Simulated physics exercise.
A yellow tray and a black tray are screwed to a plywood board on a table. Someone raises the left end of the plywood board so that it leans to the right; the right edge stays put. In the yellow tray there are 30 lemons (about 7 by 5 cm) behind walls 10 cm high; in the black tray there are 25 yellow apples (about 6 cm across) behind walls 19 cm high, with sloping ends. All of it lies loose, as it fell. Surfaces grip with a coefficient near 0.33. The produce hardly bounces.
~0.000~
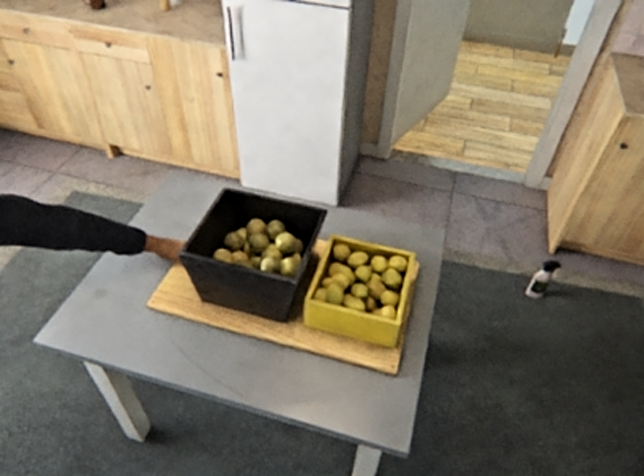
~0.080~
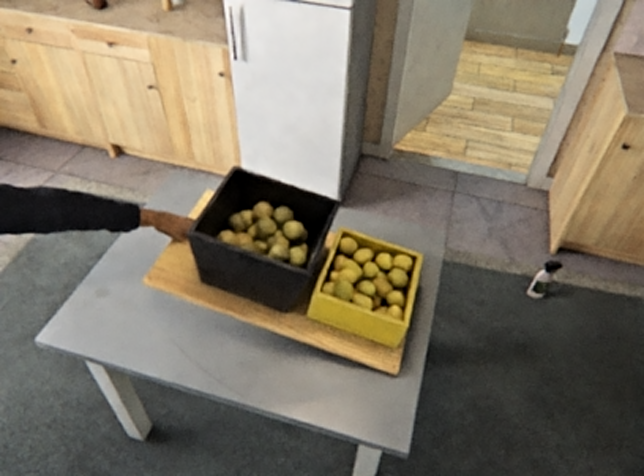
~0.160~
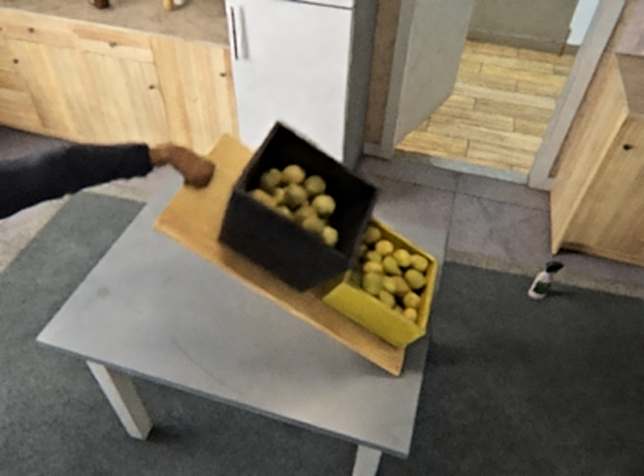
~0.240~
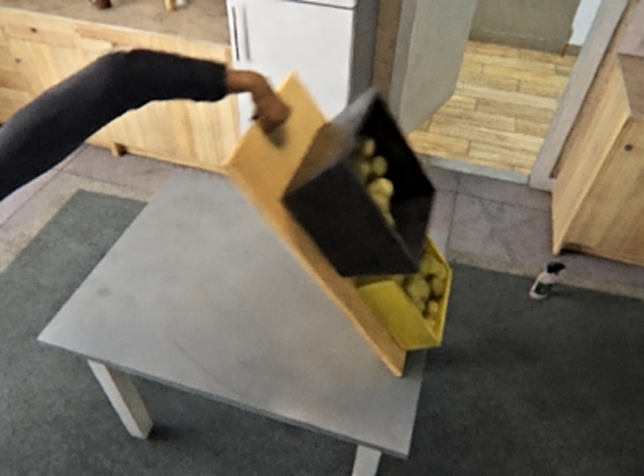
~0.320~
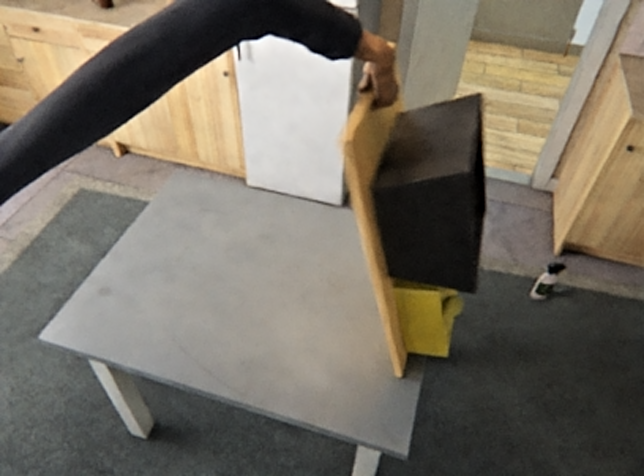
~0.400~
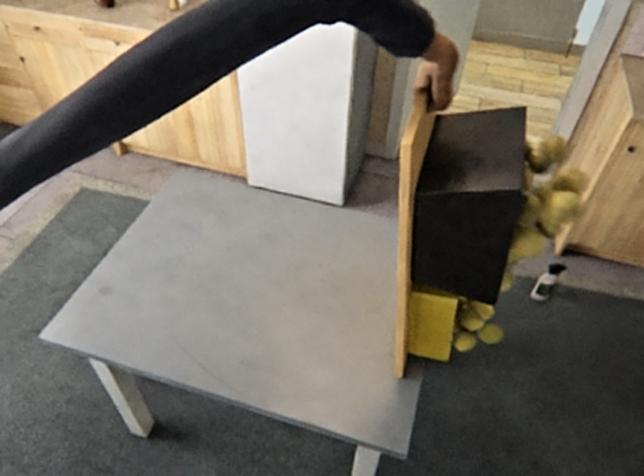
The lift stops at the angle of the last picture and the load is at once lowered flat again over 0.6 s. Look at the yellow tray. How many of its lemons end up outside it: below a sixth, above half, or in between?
Out of the yellow tray go more than half of the lemons.
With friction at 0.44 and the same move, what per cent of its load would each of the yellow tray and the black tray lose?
In that case yellow tray 70, black tray 100 per cent.
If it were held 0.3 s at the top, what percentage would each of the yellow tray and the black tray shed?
In that case yellow tray 70, black tray 100 per cent.
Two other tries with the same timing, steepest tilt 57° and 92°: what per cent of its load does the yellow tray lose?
About 20 and 90 per cent.
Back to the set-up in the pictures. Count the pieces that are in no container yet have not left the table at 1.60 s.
About 0.
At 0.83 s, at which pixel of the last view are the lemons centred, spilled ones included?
Around (463, 430).
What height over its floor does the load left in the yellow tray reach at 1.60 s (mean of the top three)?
About 7 cm.
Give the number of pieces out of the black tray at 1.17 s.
Out by then, roughly: Black tray 25.
After 0.59 s, tilt 63°; the yellow tray is down by 18 of 30 and the black tray is down by 25 of 25.
After 0.83 s, tilt 16°; the yellow tray is down by 21 of 30 and the black tray is down by 25 of 25.
After 1.17 s, tilt 0°; the yellow tray is down by 21 of 30 and the black tray is down by 25 of 25.
Final count (at 1.60 s), the yellow tray is down by 21 of 30 and the black tray is down by 25 of 25. Asked share, 21 of 30, 70 per cent.
